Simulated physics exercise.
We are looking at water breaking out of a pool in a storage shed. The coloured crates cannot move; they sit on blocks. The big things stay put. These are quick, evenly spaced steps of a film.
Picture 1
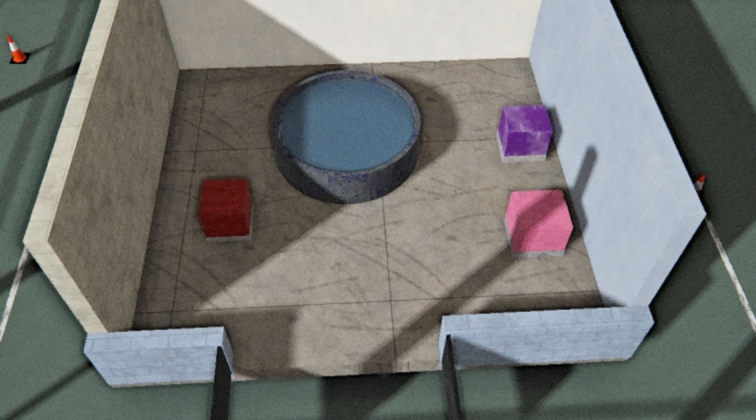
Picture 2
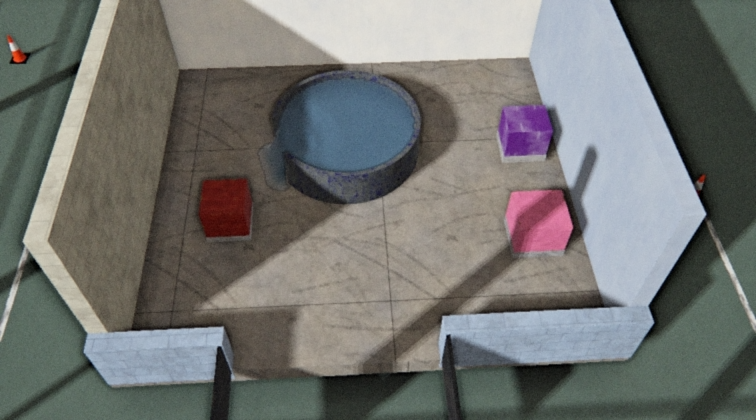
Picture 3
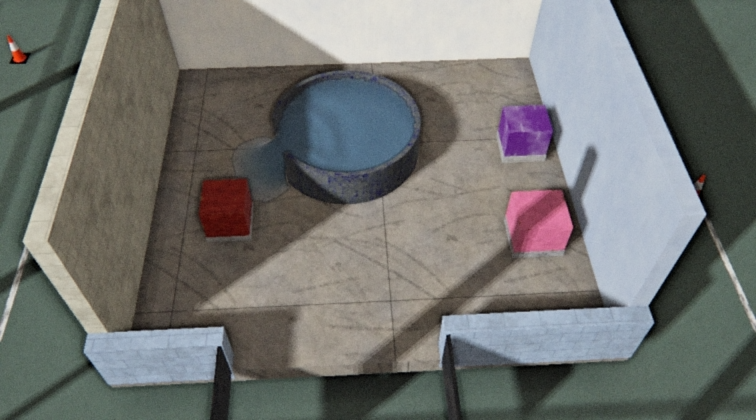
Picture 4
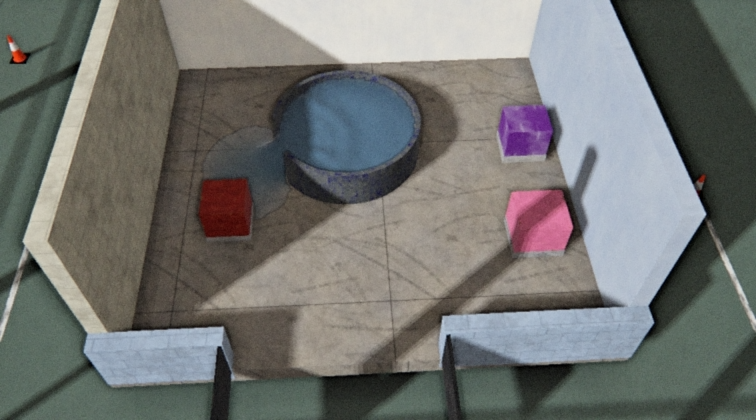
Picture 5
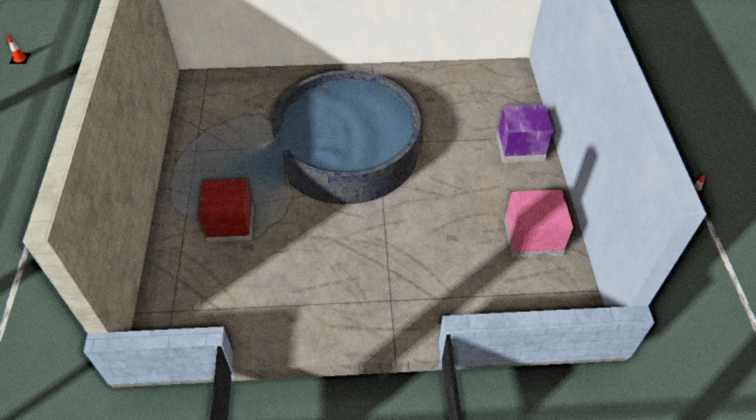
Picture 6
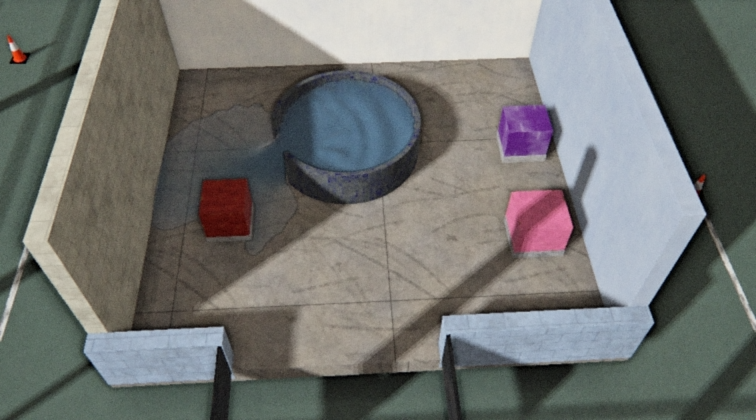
In an open-topped storage shed with pale walls, seen from high above its open front, a fixed camera looks down on a stained floor. A round, dark-rimmed pool of blue water stands toward the back, with a red block at left and a purple block above a pink one at right. Water breaks from the pool's left side and fans around the red block toward the left wall, while ripples cross the pool.
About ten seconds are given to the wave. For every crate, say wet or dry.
The pink crate will have no water on it; the red crate will have water on it; the purple crate will have no water on it.
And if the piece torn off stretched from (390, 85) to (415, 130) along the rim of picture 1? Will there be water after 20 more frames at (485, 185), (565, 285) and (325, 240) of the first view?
Taking them in turn, I get sodden, then sodden, then left untouched.
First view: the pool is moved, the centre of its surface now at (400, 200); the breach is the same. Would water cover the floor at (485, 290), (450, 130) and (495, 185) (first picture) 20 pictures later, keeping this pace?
One after the other: Free of water, free of water, dry.
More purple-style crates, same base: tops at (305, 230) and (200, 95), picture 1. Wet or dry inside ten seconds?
Crate by crate: Is not reached; gets flooded.
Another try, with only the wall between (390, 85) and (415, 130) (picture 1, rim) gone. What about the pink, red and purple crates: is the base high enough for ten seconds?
In my view the pink crate gets reached; as for the red crate, it is never reached; the purple crate gets reached.
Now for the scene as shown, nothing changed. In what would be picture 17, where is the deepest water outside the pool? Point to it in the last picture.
Close to (155, 207), I'd say.
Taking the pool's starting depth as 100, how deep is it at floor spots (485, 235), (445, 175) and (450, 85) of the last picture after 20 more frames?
First spot 0 %, second 0 %, third 0 %.
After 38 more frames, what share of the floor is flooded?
I reckon around 80 %.
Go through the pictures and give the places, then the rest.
Still water in the pool at (346, 123), in the first frame.
Water pours out at (281, 156) and has run to (277, 187), in the second frame.
Water pours out at (281, 157) and has run to a hidden place, in the third frame.
Water pours out at (281, 157) and has run to a hidden place, in the fourth frame.
Water pours out at (281, 157) and has run to (176, 197), in the fifth frame.
The front is at (153, 220), out from the gap at (281, 156), in the sixth frame.
A moment on, water covers 15 % of the floor; the pink crate not reached, the red crate water round its plinth, the purple crate not reached.
Next, water covers 30 % of the floor; the pink crate not reached, the red crate water round its plinth, the purple crate not reached.
Then, water covers 40 % of the floor; the pink crate not reached, the red crate water round its plinth, the purple crate not reached.
Later, water covers 80 % of the floor; the pink crate water round its plinth, the red crate water round its plinth, the purple crate water round its plinth.
In the end, water covers 100 % of the floor; the pink crate stayed above the water, the red crate was topped, the purple crate stayed above the water.
